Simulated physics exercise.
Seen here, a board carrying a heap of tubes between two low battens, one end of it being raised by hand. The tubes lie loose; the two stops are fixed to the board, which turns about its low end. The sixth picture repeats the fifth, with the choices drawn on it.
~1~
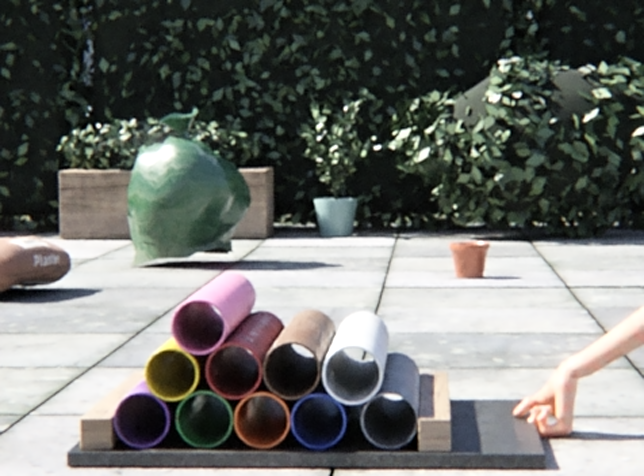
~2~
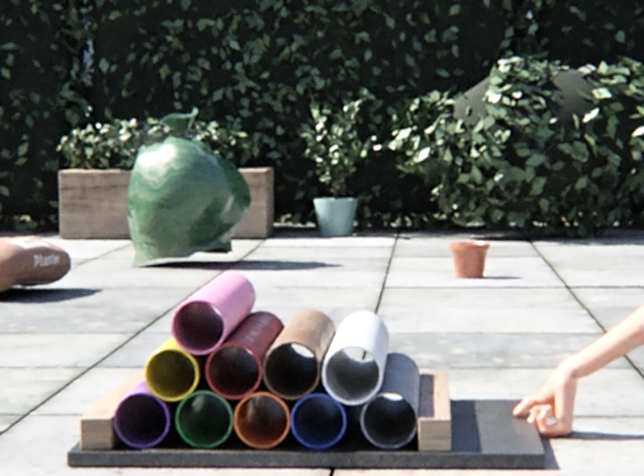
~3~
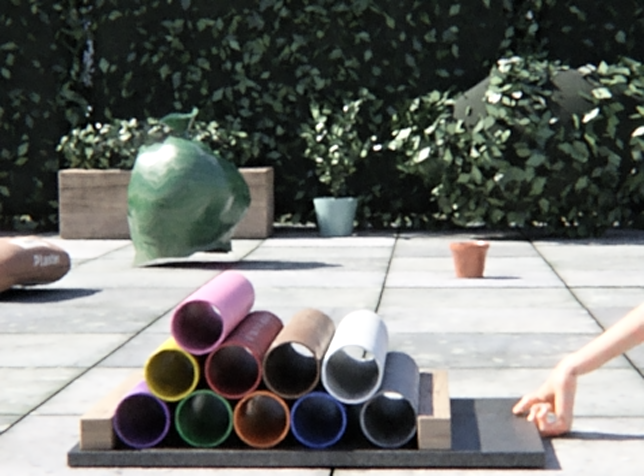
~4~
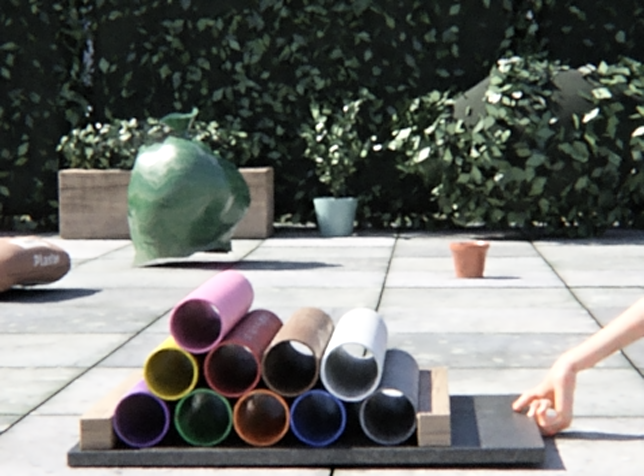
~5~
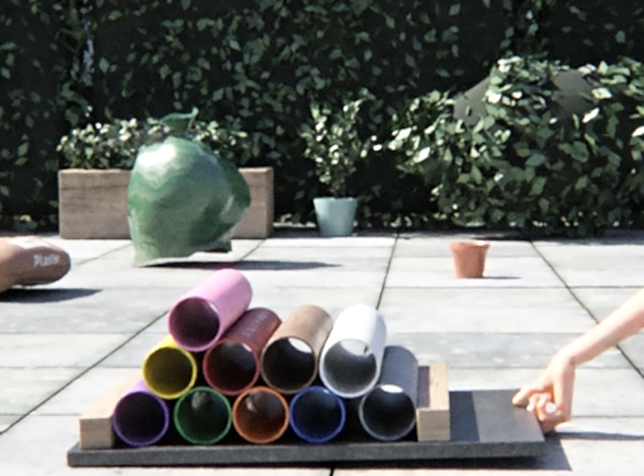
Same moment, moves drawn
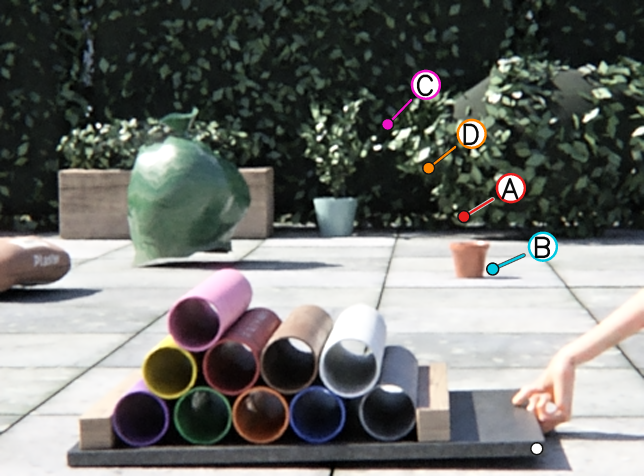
A stack of colourful tubes sat between two wooden strips on a dark board on a patio, while a hand at the right raised that end very slightly and the tubes stayed stacked together.
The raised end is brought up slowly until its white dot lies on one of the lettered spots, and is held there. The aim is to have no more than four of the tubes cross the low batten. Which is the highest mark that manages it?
The answer is mark B.
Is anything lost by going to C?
Yes, at C.
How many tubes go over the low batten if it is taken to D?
It comes to five.
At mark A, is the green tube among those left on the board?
Yes.
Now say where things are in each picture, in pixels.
Yellow tube (172, 374); brown tube (292, 370); white tube (353, 375), in the first picture.
White tube (353, 374); pink tube (199, 326), in the second picture.
Board (315, 414); grey tube (390, 419); orange tube (262, 419), in the third picture.
Board (314, 412); purple tube (141, 419); green tube (204, 418), in the fourth picture.
Board (314, 409); purple tube (141, 418); green tube (203, 416), in the fifth picture.
On the copy, A at (464, 216); B at (492, 269); C at (388, 124); D at (429, 168); the white dot at (537, 449).
On B. First, board at 15°.
Then, board at 24°.
Finally, board at 24°, none over the low batten.
By contrast, A five over the low batten; C five over the low batten; D five over the low batten.
